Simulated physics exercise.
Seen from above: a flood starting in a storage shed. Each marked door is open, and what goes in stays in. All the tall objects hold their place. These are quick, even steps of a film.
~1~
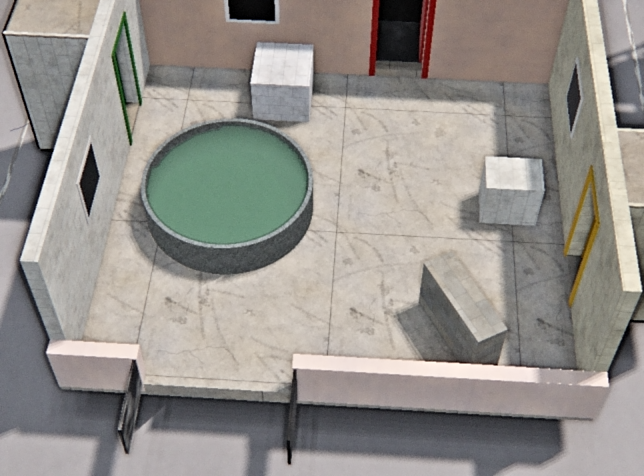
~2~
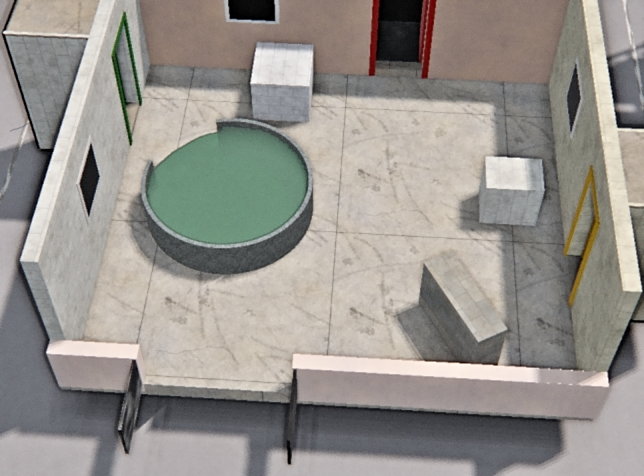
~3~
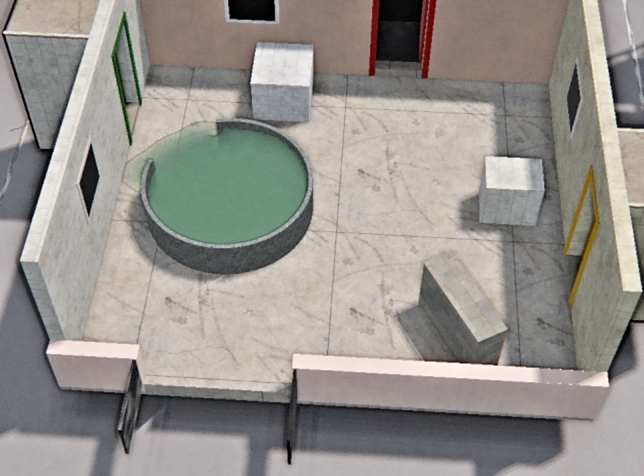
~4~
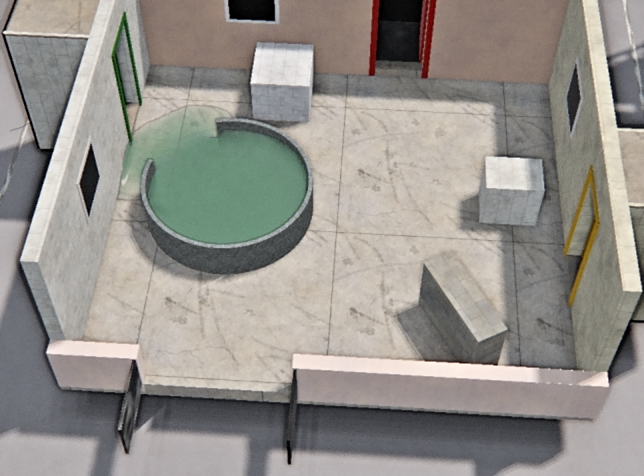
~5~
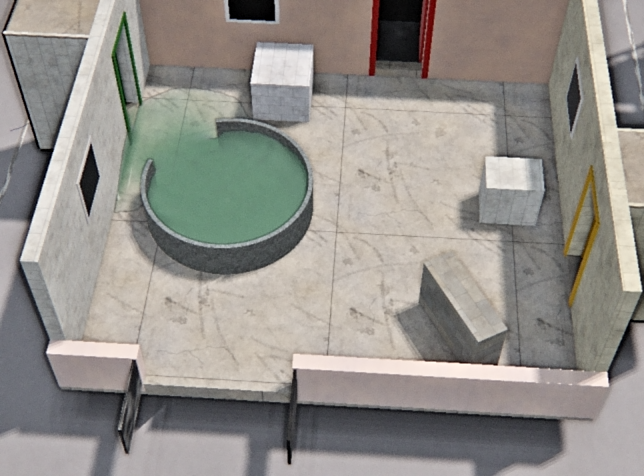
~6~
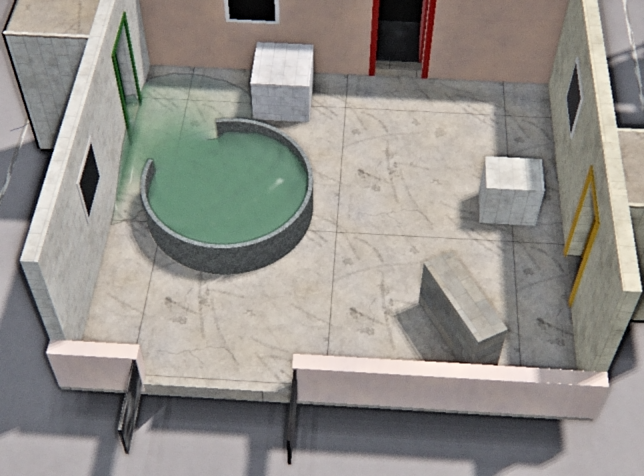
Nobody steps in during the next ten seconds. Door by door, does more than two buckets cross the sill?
The yellow door admits no more than that; the green door lets in a lot; the red door admits no more than that.
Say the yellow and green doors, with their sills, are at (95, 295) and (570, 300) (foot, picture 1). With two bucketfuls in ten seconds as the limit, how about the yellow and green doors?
Then: The yellow door keeps below it; the green door holds.
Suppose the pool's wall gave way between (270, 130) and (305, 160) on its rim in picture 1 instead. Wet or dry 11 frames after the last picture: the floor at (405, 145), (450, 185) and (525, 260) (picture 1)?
In turn: Wet, flooded, not flooded.
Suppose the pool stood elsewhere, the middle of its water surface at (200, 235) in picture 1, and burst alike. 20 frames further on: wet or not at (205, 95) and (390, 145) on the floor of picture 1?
In turn: Wet, not flooded.
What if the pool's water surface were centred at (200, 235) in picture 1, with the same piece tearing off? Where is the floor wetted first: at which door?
The green door.
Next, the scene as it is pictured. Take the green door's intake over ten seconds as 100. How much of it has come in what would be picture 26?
Near 50 in a hundred.
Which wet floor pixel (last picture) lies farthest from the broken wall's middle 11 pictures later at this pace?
At about (89, 317).
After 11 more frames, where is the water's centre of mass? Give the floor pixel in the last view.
Near (207, 173).
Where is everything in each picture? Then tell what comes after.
Still water in the round pool at (228, 183), in the first picture.
The front is at a hidden place, out from the gap on the round pool's far side, in the second picture.
Water pours out on the round pool's far side and has run to (124, 174), in the third picture.
Water pours out on the round pool's far side and has run to (222, 114), in the fourth picture.
Water pours out on the round pool's far side and has run to (179, 92), in the fifth picture.
Water pours out on the round pool's far side and has run to (169, 78), in the sixth picture.
A moment on, water covers 15 % of the floor; the yellow door not reached, the green door far over two buckets in, the red door not reached.
Next, water covers 20 % of the floor; the yellow door not reached, the green door far over two buckets in, the red door not reached.
Then, water covers 35 % of the floor; the yellow door not reached, the green door far over two buckets in, the red door wet at the sill, nothing in.
Later, water covers 65 % of the floor; the yellow door not reached, the green door far over two buckets in, the red door wet at the sill, nothing in.
In the end, water covers 90 % of the floor; the yellow door wet at the sill, nothing in, the green door far over two buckets in, the red door wet at the sill, nothing in.
